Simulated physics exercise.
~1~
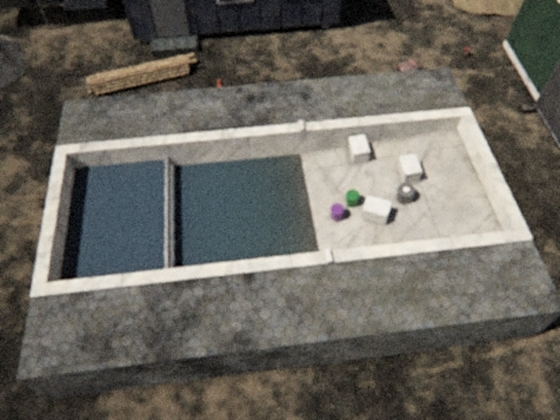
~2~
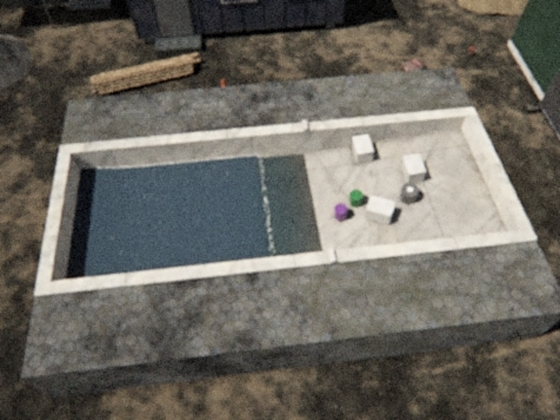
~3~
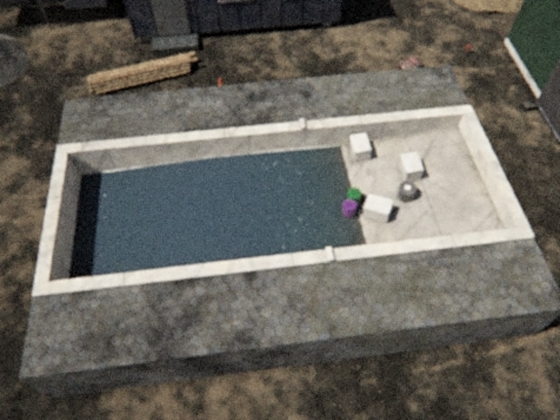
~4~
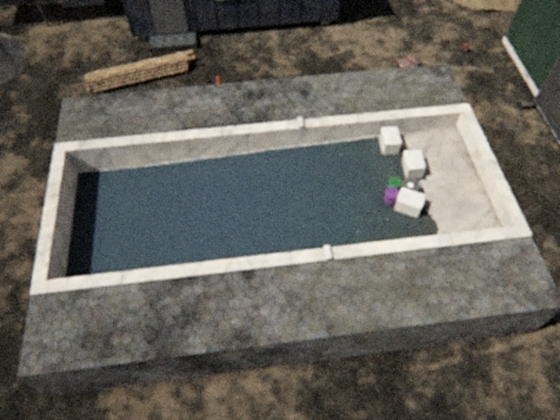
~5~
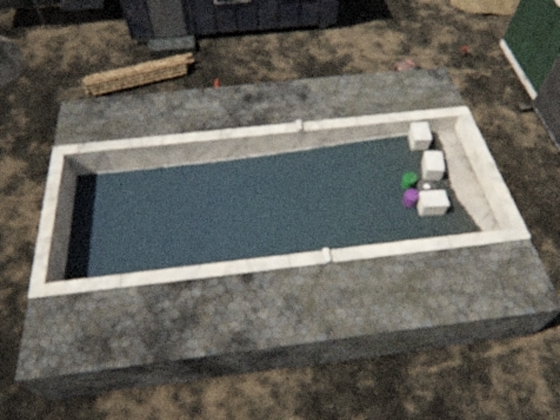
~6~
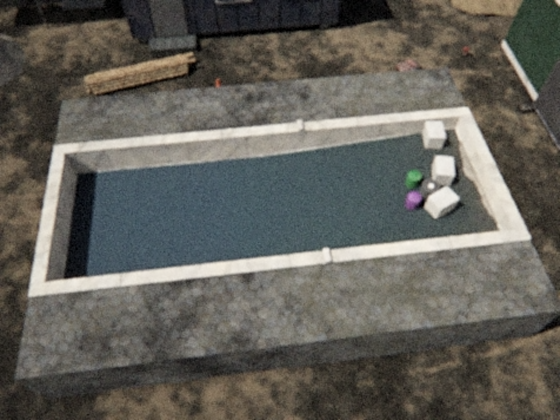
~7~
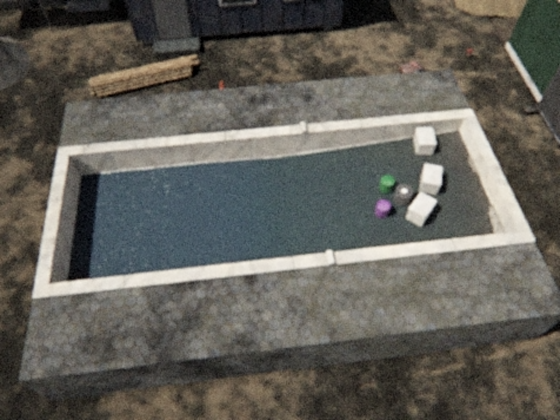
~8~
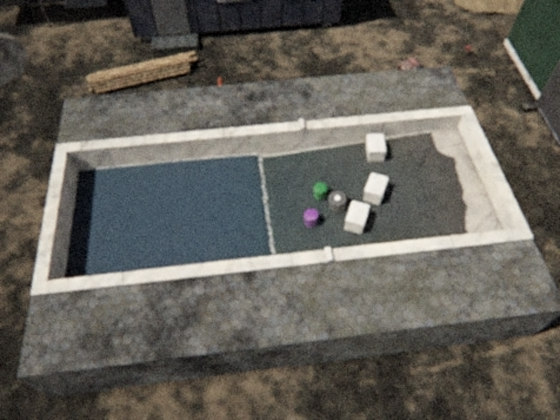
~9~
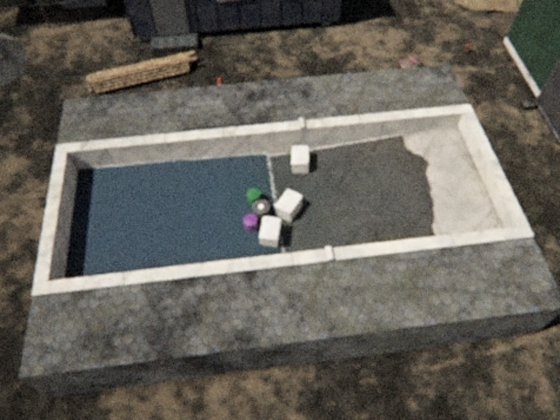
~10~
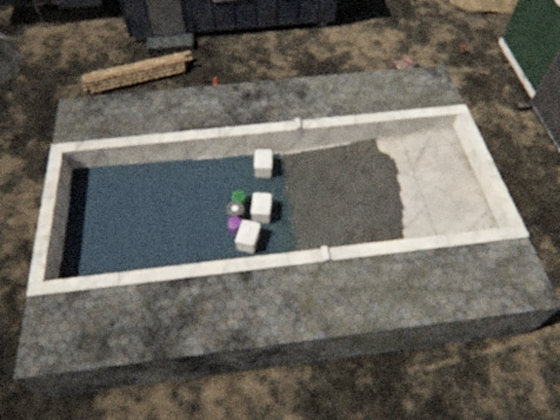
A stone-rimmed basin held blue water behind a divider, and when that vanished, a wave ran right and pushed the white chests, colored pails and a gray ball toward the far end, then drew back left, leaving them floating near the middle.
